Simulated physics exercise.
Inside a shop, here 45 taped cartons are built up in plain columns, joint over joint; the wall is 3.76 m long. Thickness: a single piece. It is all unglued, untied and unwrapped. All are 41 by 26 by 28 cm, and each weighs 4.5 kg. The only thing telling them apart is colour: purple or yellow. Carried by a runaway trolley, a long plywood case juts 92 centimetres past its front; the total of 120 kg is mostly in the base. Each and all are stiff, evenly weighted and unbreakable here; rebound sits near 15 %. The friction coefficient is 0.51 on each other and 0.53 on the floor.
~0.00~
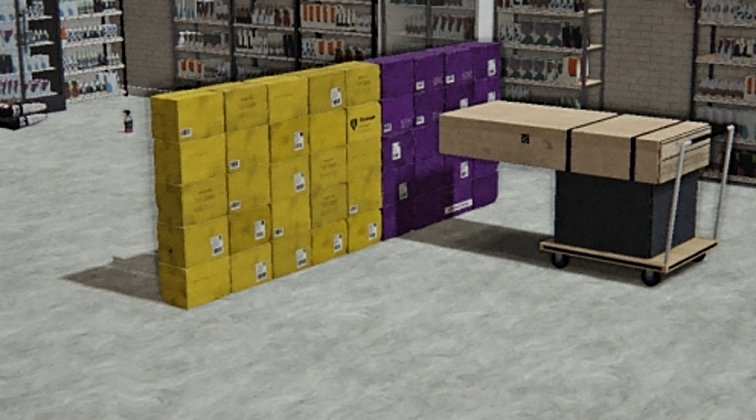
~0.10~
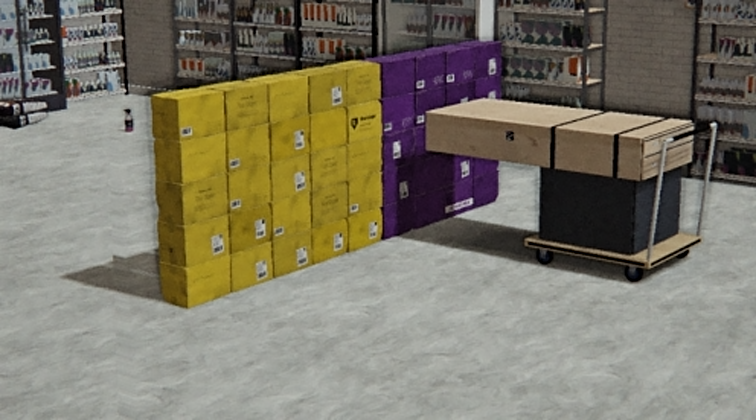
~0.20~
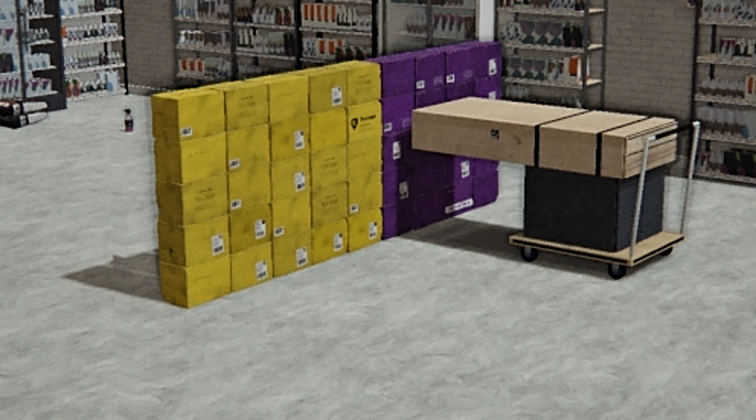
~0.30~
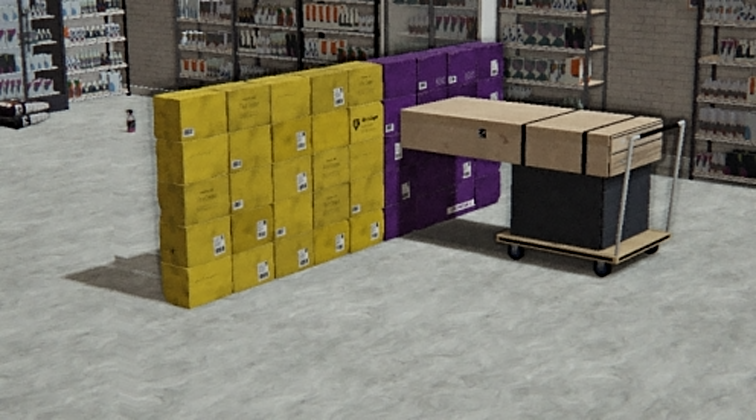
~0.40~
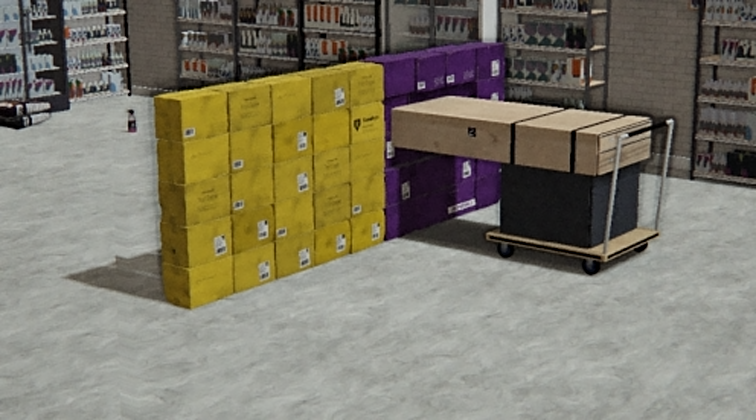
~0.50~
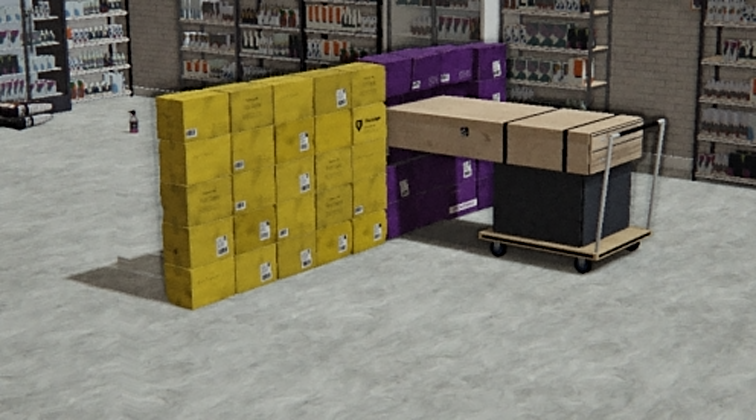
A wall of stacked cartons, yellow on the left and purple on the right, stands on the pale grey floor of a shop, seen from a raised, steady viewpoint. To its right, a flat trolley carries a dark block topped by a long, strapped, light-brown box, with stocked shelves behind. The loaded trolley rolls leftward, and the long box's end meets the wall, nudging some cartons slightly.
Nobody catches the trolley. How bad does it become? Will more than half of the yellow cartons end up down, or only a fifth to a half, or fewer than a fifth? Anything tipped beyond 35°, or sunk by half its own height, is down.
Fewer than a fifth of them.
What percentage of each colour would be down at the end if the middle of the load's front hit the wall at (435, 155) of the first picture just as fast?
That hit would leave yellow at 0 and purple at 80 per cent down.
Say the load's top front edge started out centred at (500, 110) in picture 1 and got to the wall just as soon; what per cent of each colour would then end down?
Down at the end: Yellow 0 per cent, purple 40 per cent.
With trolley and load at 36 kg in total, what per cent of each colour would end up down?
The split would be yellow 0, then purple 80 per cent.
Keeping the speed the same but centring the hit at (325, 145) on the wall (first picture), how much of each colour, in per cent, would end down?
Then yellow 60, purple 0 per cent.
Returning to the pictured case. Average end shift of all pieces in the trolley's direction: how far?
Averaged out, it's some 30 centimetres.
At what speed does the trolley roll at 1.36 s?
Close to 0.5 m/s at that moment.
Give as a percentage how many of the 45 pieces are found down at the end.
Near 30 per cent.
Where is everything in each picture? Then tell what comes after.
In the first picture (pixels give the middle of a visible side), load (446, 127) 41 cm short of the wall; top yellow carton (328, 93); top purple carton (460, 67); none has stirred.
Load (432, 124) 28 cm short of the wall; top yellow carton (329, 92), in the second picture.
Load (418, 123) 14 cm short of the wall; top yellow carton (329, 92), in the third picture.
Load (406, 122) 16 mm short of the wall; top yellow carton (331, 92), in the fourth picture.
Load (397, 121) 8 cm into the wall's line; top yellow carton (332, 93); top purple carton (462, 67) 23 mm from its place; movement in 8 of them, in the fifth picture.
Load (390, 120) 16 cm into the wall's line; top yellow carton (334, 93); top purple carton (457, 66) 9 cm from its place; steepest lean 7°, the carton at (430, 172); movement in 14 of them, in the sixth picture.
After 0.72 s, load 31 cm past the wall's line, still rolling; none of the 25 yellow cartons down (2 of 45 in all colours); top yellow carton unmoved; top purple carton 13° from how it stood.
After 0.98 s, load 46 cm past the wall's line, still rolling; none of the 25 yellow cartons down (13 of 45 in all colours); top yellow carton unmoved; top purple carton 38° from how it stood, 20 cm lower.
After 1.36 s, load 65 cm past the wall's line, still rolling; none of the 25 yellow cartons down (13 of 45 in all colours); top yellow carton unmoved; top purple carton on its side.
In the end (2.6 s), load 1.01 m past the wall's line, still rolling; none of the 25 yellow cartons down (13 of 45 in all colours); top yellow carton unmoved; top purple carton upside down. That is 0 per cent. From the last view, middles, top yellow carton near (320, 92), top purple carton near (302, 157).
